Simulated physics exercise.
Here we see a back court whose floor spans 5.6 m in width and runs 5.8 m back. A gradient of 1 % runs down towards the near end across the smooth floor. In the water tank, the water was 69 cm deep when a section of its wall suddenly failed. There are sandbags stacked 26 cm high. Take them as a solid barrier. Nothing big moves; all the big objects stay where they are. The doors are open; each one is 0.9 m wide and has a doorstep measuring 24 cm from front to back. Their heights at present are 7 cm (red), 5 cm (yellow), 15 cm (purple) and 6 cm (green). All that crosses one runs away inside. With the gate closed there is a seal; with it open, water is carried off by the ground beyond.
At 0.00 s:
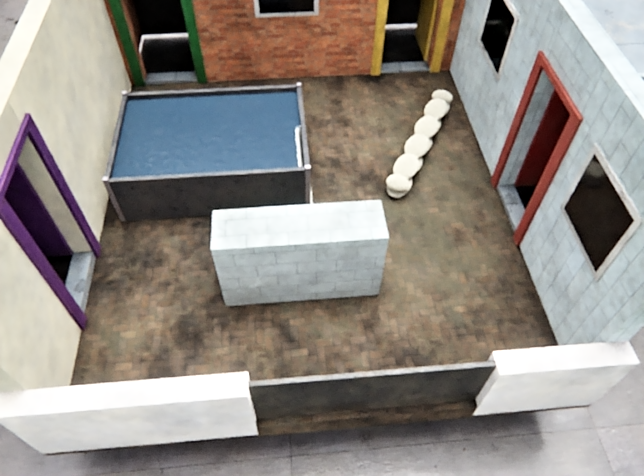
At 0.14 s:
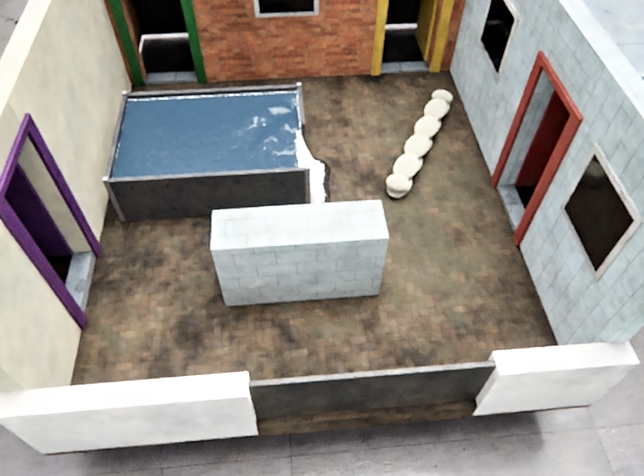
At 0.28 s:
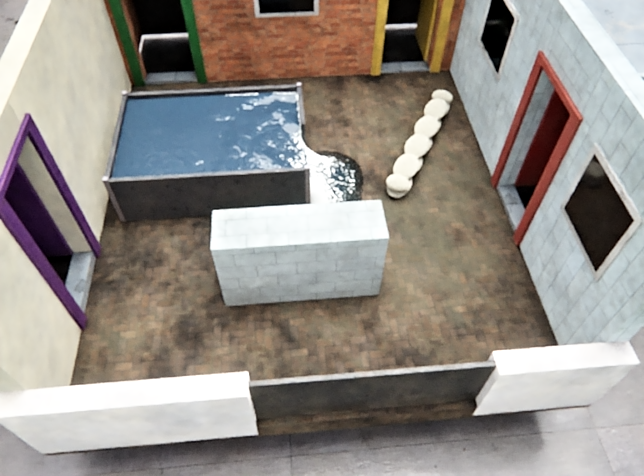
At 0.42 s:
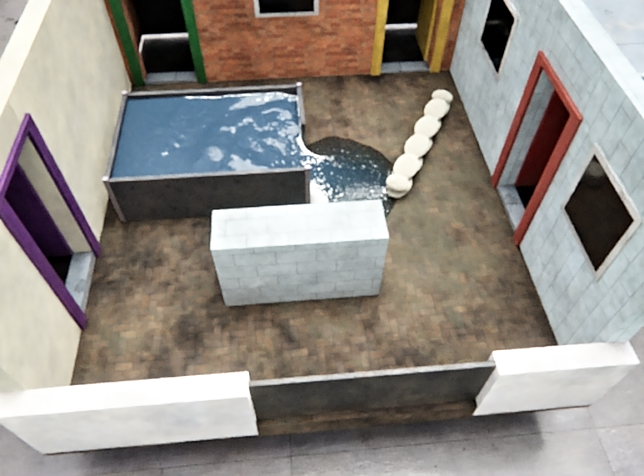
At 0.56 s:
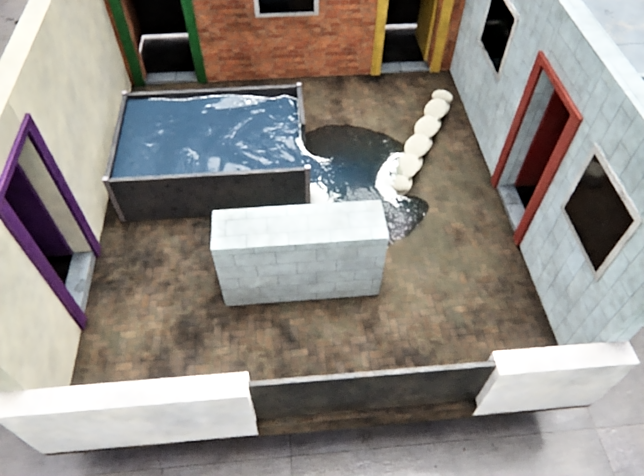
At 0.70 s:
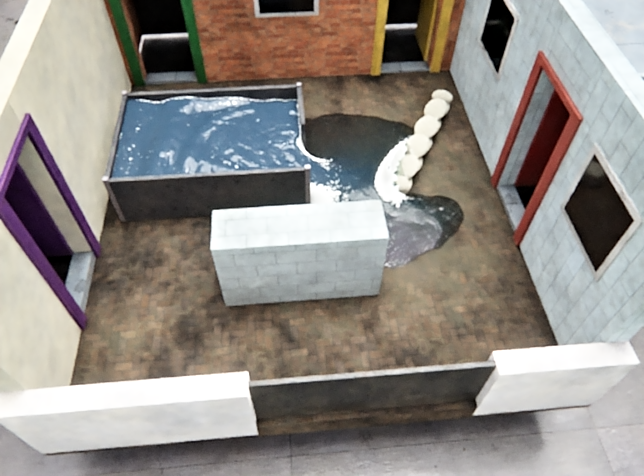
Water burst through the right side of a tank in a walled courtyard, spread across the brown floor to a row of pale sandbags, then curled around their near end towards the front.
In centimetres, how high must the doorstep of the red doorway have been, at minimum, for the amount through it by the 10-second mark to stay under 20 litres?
It must have been at least 12 cm high.
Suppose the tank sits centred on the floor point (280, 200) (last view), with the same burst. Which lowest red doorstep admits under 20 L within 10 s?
In this case, 33 cm or so.
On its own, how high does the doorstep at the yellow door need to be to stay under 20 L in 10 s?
Door yellow, min height approx. 22 cm.
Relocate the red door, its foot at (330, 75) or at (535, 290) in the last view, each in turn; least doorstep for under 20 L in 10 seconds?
In turn: About 8.0 cm, about 17 cm.
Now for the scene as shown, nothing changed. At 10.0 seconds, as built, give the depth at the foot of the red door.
Roughly 7.0 cm deep.
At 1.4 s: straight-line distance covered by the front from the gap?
The front is some 3.6 m out.
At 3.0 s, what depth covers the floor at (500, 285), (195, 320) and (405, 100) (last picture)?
The depths come to about 6, 0 and 8 cm.
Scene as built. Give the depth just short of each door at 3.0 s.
Depth (cm): Red 12 / yellow 15 / purple 0 / green 0.
After 1.4 s water covers 30 % of the floor, deepest (44 cm) near (385, 187); 3 cm at the red door, 0 litres in over its 7 cm doorstep.
After 3.0 s water covers 50 % of the floor, deepest (34 cm) near (540, 380); 12 cm at the red door, 38 litres in over its 7 cm doorstep.
After 10.0 s water covers 95 % of the floor, deepest (14 cm) near (458, 371); 7 cm at the red door, 78 litres in over its 7 cm doorstep.
At the red door as built, the water arrived by 1.0 s and peaked near 13 cm at 2.6 s.
With a doorstep of 11 cm, 26 litres would have come in within the 10 s; with 13 cm, 13 litres. So under 20 litres takes about 12 cm.
